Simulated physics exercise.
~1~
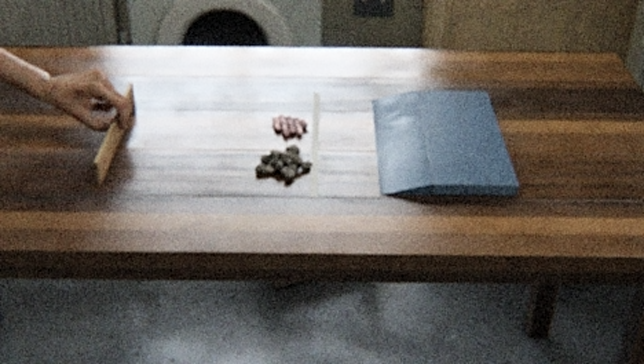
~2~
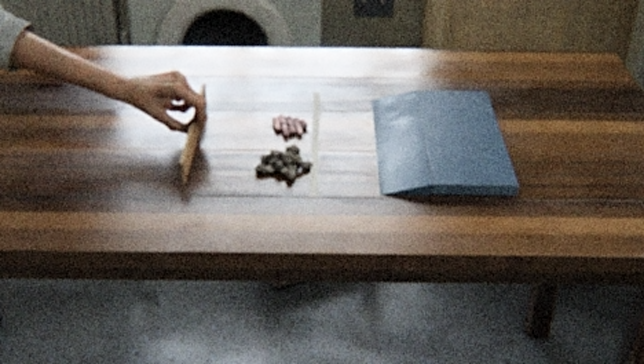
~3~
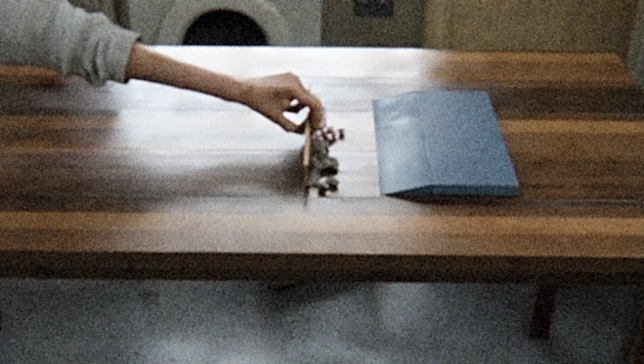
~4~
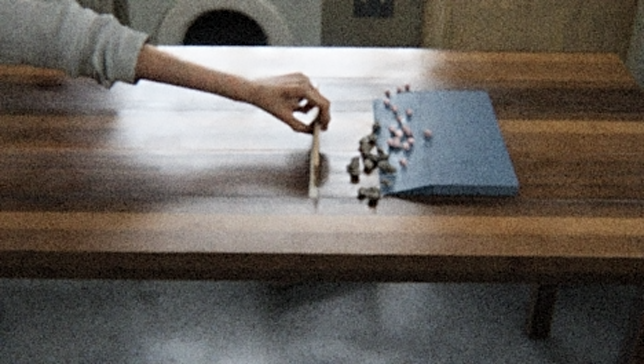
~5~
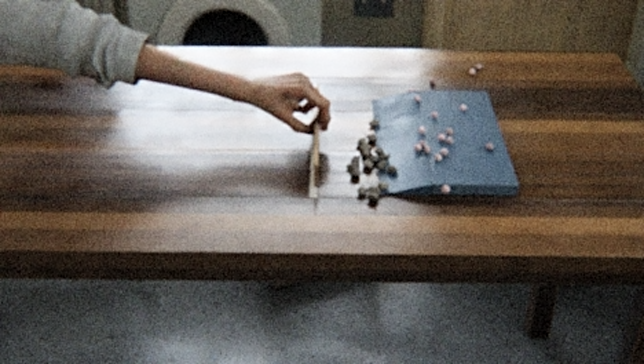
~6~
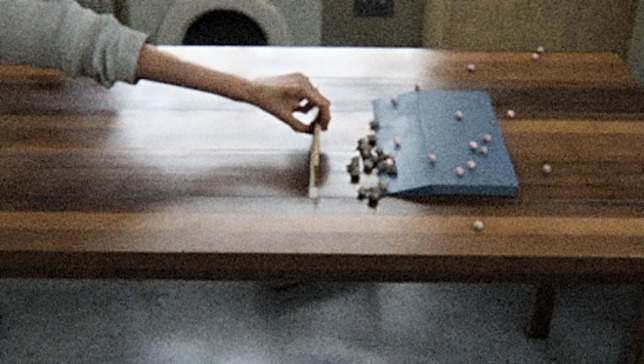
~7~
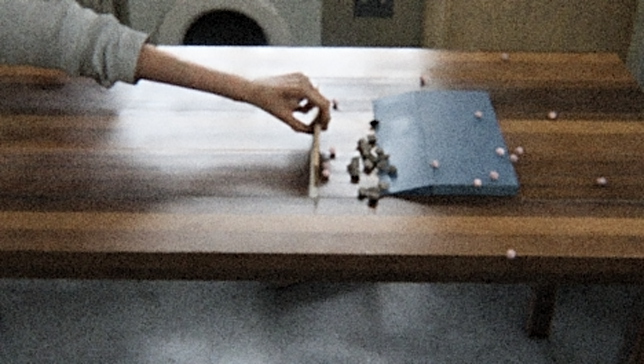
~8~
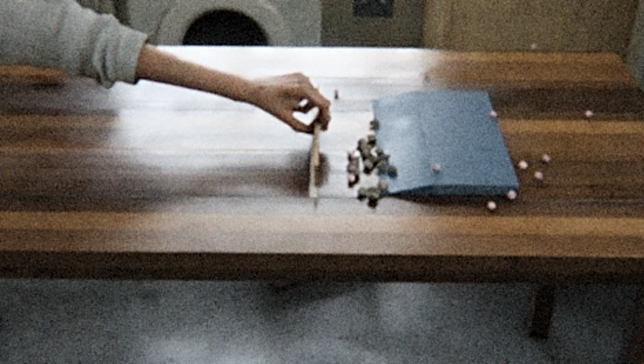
A hand holding an upright strip of wood sweeps across a striped brown wooden table, seen from the front and slightly above by a still camera. Near the middle lie a heap of small pinkish pieces and, closer to the viewer, a heap of dark greenish-grey lumps, with a blue ramp and slab to their right. The strip moves right, gathers both heaps and pushes them toward the ramp, then stops at the white tape. The dark lumps slide on briefly and settle around the ramp's foot, mostly short of it. The pink pieces scatter up over the blue slab, most passing the top and spreading rightward, while a few remain behind.
